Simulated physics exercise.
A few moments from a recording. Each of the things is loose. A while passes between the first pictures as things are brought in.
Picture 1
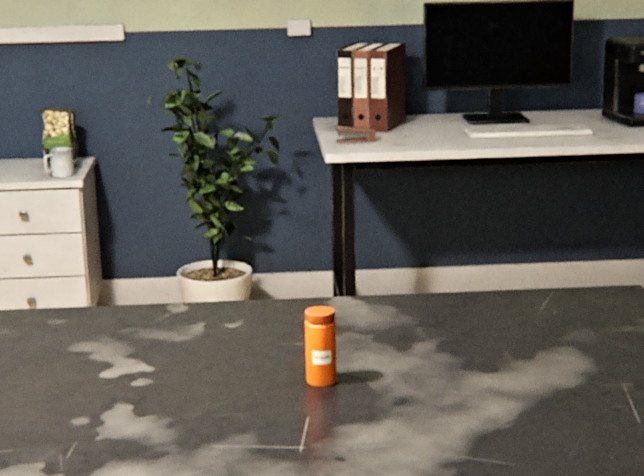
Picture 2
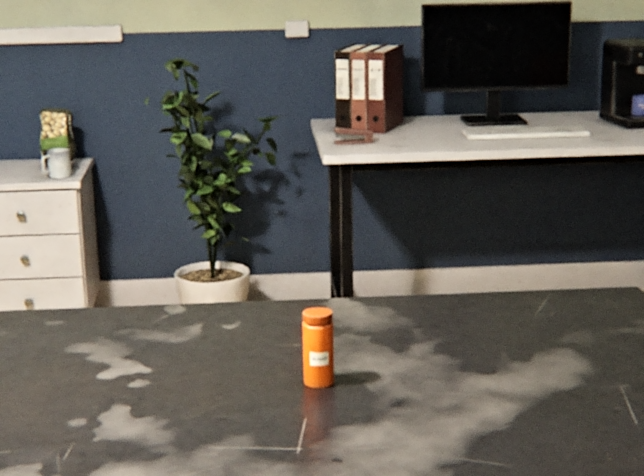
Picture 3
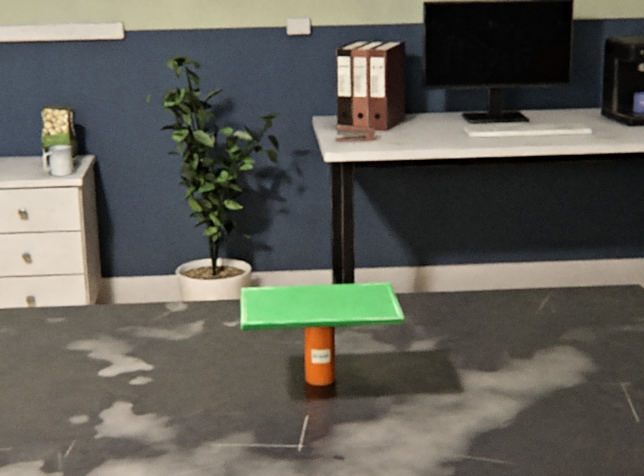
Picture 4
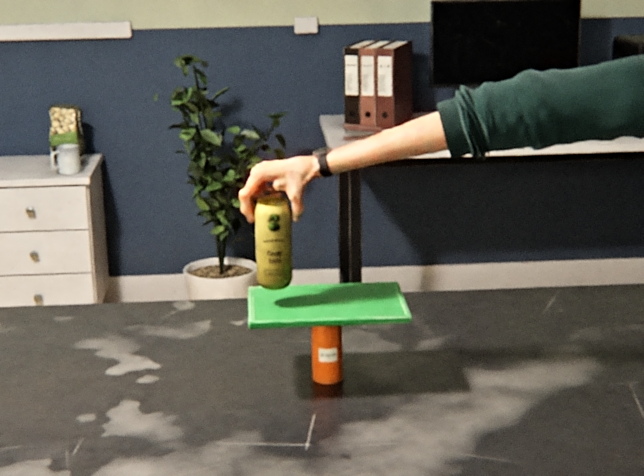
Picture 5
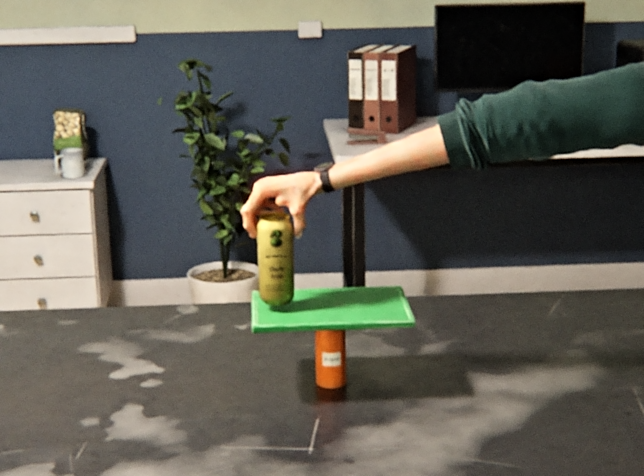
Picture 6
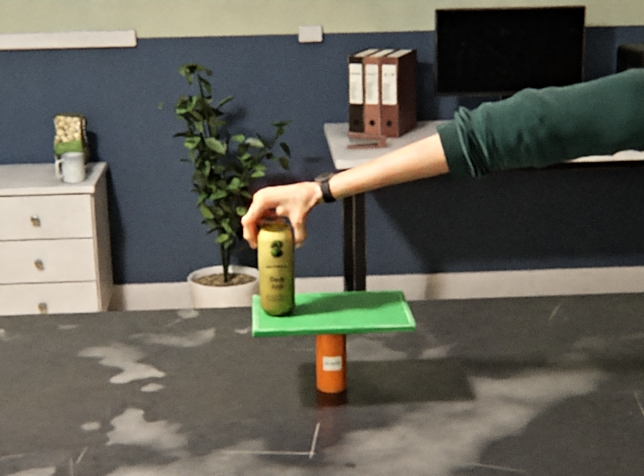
A hand lowers a yellow can onto the left side of a green lid atop an orange bottle.
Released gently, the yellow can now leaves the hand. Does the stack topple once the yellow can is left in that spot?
Looks to me like it is not stable after that.
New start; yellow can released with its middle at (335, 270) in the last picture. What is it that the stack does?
After that, it remains intact.
Then, 0.40 s on from there, yellow can now fallen; green lid turned 73° from how it was put.
Then, 0.70 s on from there, green lid on its side.
In the end, fallen, green lid and yellow can; orange shaker unmoved. The stack loses its balance.
